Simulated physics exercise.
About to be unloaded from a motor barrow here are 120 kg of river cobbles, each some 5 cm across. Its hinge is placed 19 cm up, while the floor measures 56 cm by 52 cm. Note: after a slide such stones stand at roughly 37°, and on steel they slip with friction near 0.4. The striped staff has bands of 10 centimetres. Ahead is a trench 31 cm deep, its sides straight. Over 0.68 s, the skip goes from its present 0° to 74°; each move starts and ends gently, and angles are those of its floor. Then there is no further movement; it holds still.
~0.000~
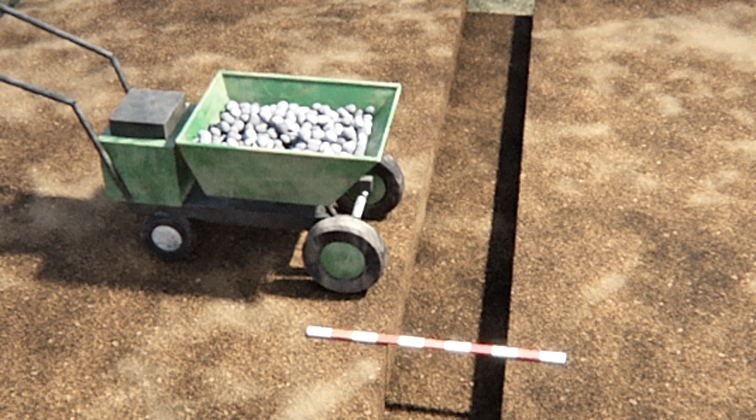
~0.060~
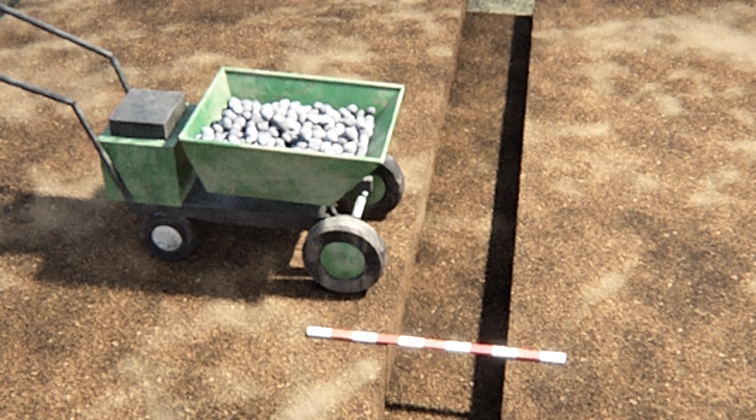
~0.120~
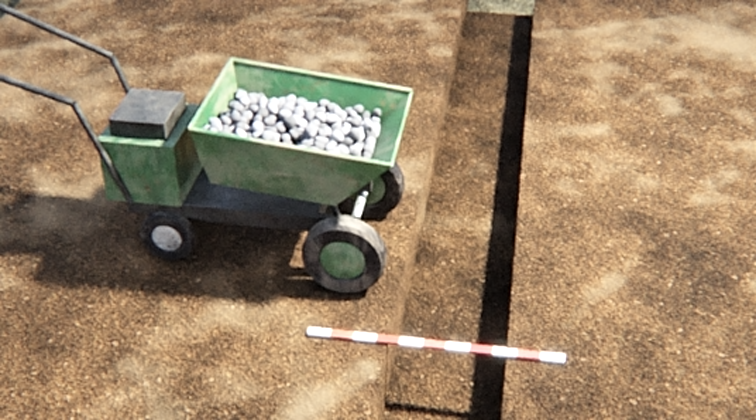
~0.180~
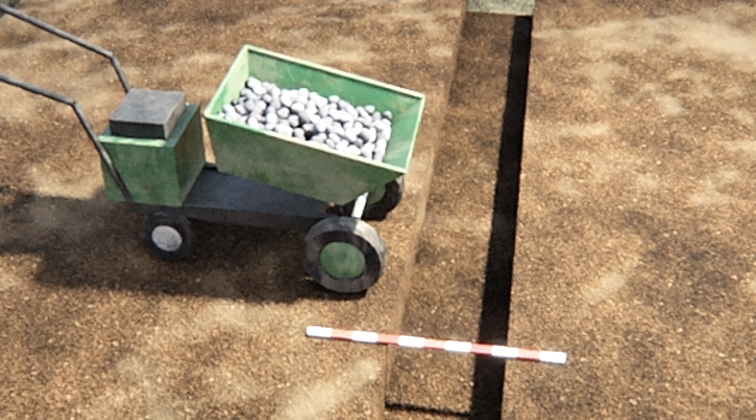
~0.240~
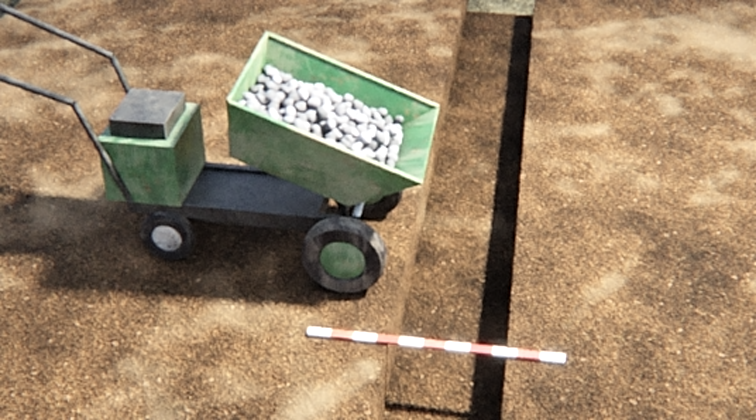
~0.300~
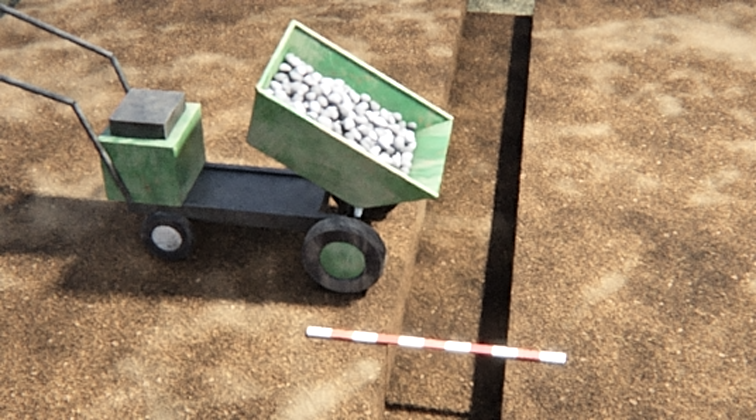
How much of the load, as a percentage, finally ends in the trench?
I would put it at about 45 per cent.
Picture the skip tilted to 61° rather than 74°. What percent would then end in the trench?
It comes out at about 40 percent.
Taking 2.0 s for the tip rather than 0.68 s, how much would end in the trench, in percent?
I'd put it at roughly 65 per cent.
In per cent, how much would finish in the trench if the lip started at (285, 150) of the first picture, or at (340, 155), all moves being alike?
100 %, then 80 %.
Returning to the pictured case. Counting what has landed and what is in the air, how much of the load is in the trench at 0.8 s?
At that moment: Approx. 15 %.
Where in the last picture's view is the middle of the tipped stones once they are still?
Somewhere around (531, 266) in the last picture.
After 0.5 s the floor is at 62°; 100 % in the skip; the foremost stones are at (454, 202).
After 0.8 s the floor is at 74°; 68 % in the skip, 14 % in the trench, 18 % past the trench; the foremost stones are at (548, 268).
After 1.1 s the floor is at 74°; 13 % in the skip, 31 % in the trench, 56 % past the trench; the foremost stones are at (736, 291).
After 3.1 s the floor is at 74°; 0 % in the skip, 45 % in the trench, 55 % past the trench; the foremost stones are past the picture's edge.
